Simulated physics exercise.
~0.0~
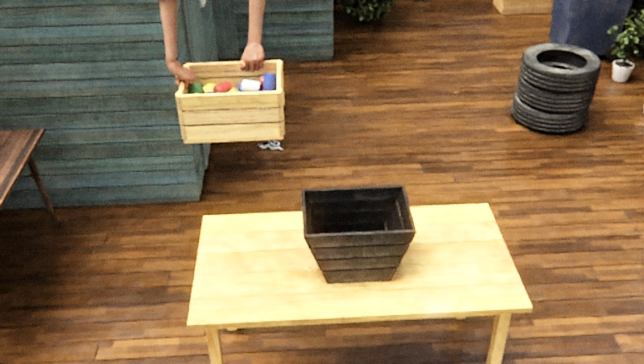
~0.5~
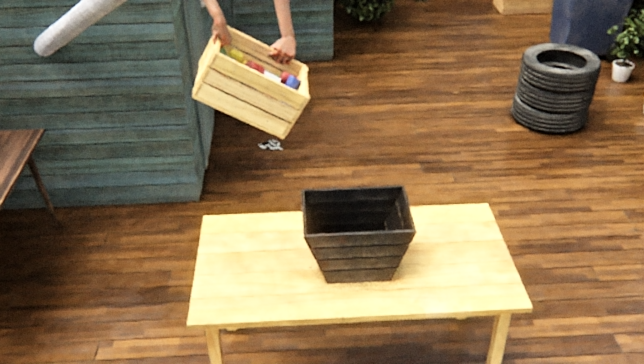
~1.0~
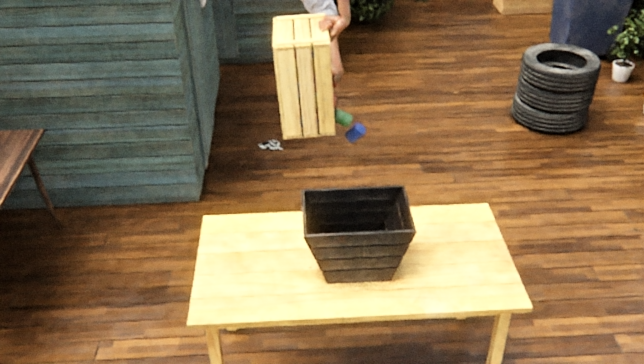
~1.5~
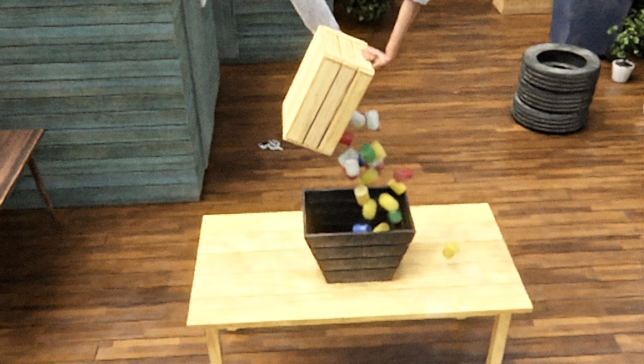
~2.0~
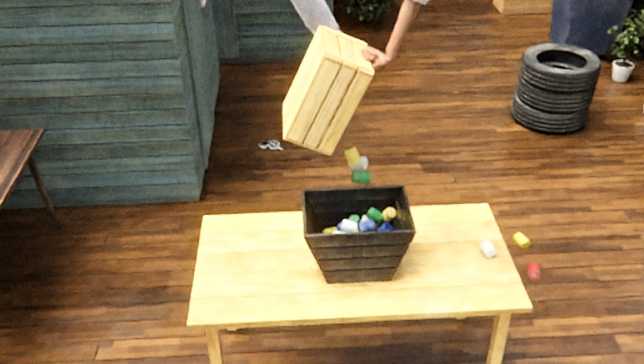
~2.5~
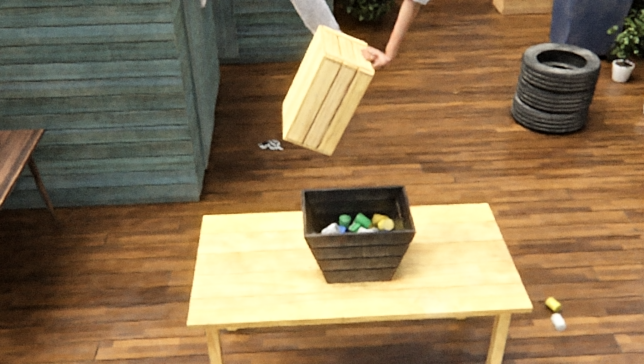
A wooden box held by two hands was lifted, moved right and tipped steeply over a black basket on a table, sending small colorful jars tumbling down; most landed inside the basket, but a few bounced across the tabletop and off its right side.
